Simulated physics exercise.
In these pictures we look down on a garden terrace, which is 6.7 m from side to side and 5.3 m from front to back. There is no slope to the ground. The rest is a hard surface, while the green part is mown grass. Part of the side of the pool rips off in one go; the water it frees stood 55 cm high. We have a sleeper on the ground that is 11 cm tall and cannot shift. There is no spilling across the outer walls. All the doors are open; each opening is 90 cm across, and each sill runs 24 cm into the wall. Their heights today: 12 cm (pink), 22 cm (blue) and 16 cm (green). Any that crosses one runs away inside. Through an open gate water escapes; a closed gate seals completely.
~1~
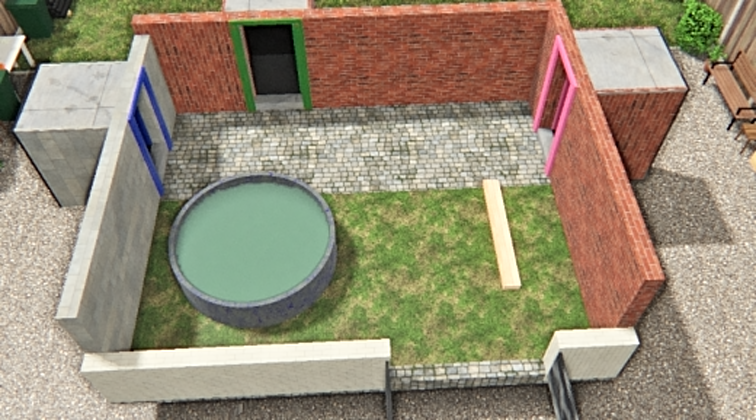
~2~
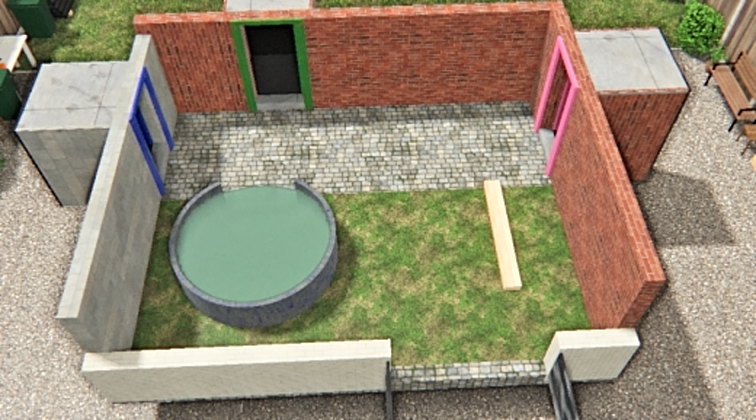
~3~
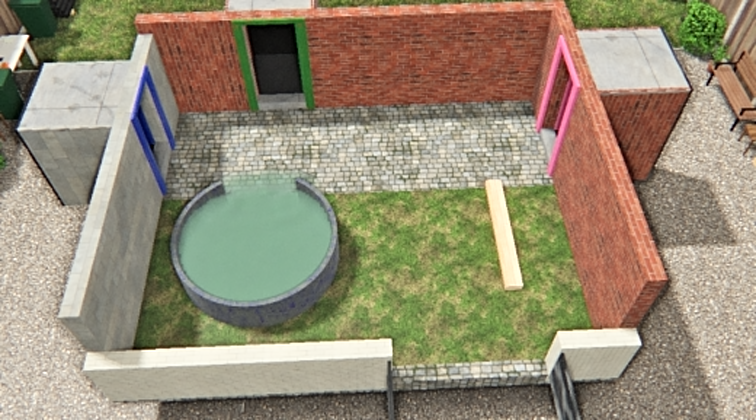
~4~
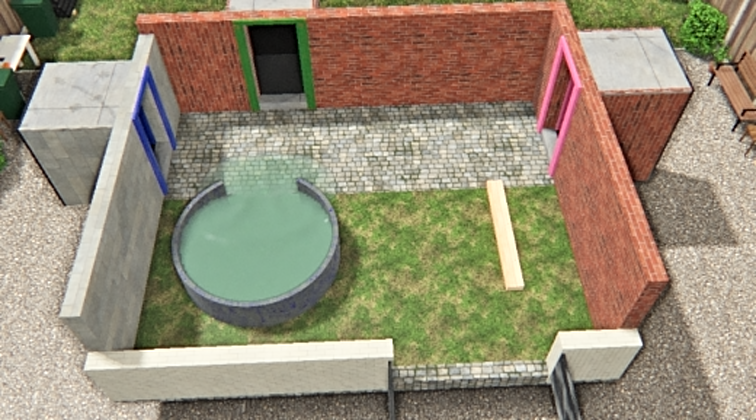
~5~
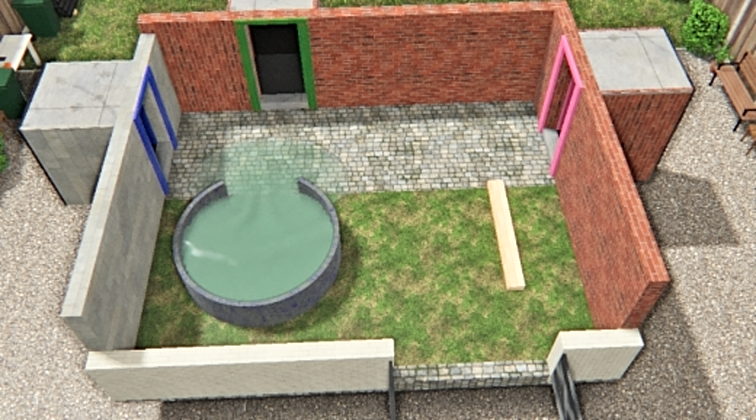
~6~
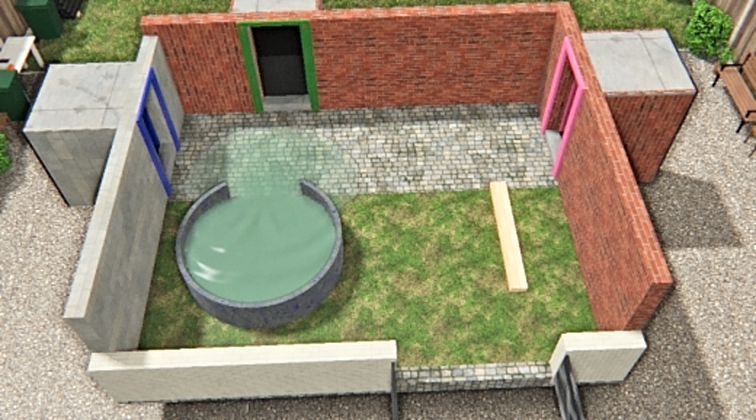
At first, a round grey pool of still green water stands on the grass of a walled terrace with green, blue and pink doorways. Then a gap opens in its far side, and water pours out over the rim line, spreading in a thin, widening sheet across the paving towards the back wall while ripples cross the pool.
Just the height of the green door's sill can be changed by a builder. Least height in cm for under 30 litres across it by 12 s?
Roughly 23 cm.
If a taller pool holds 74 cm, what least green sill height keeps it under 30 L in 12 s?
It would take a step of about 33 cm.
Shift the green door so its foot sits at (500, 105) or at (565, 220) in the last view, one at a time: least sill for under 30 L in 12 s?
Minimums: About 8.5 cm and 5.5 cm.
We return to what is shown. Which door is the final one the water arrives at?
I'd go with the pink door.
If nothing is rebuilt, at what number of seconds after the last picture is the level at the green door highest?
Roughly at 1.4 s.
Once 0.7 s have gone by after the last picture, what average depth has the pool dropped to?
The mean depth is roughly 39 cm.
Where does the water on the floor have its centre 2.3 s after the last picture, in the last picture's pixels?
(281, 192) or so.
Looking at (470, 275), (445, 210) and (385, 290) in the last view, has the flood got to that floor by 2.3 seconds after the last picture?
Point by point, the first is spared, the second spared and the third spared.
Then, 0.7 s after the last picture water covers 25 % of the floor, deepest (31 cm) near (252, 114); 26 cm at the green door, 7 litres in over its 16 cm sill.
Then, 2.3 s after the last picture water covers 35 % of the floor, deepest (26 cm) near (289, 126); 24 cm at the green door, 95 litres in over its 16 cm sill.
Then, 11.3 s after the last picture water covers 95 % of the floor, deepest (8 cm) near (591, 358); 6 cm at the green door, 121 litres in over its 16 cm sill.
At the green door as built, the water peaked near 29 cm, 1.3 s after the last picture.
With a sill of 20 cm, 61 litres would have come in within the 12 s; with 27 cm, 9 litres. So under 30 litres takes about 23 cm.
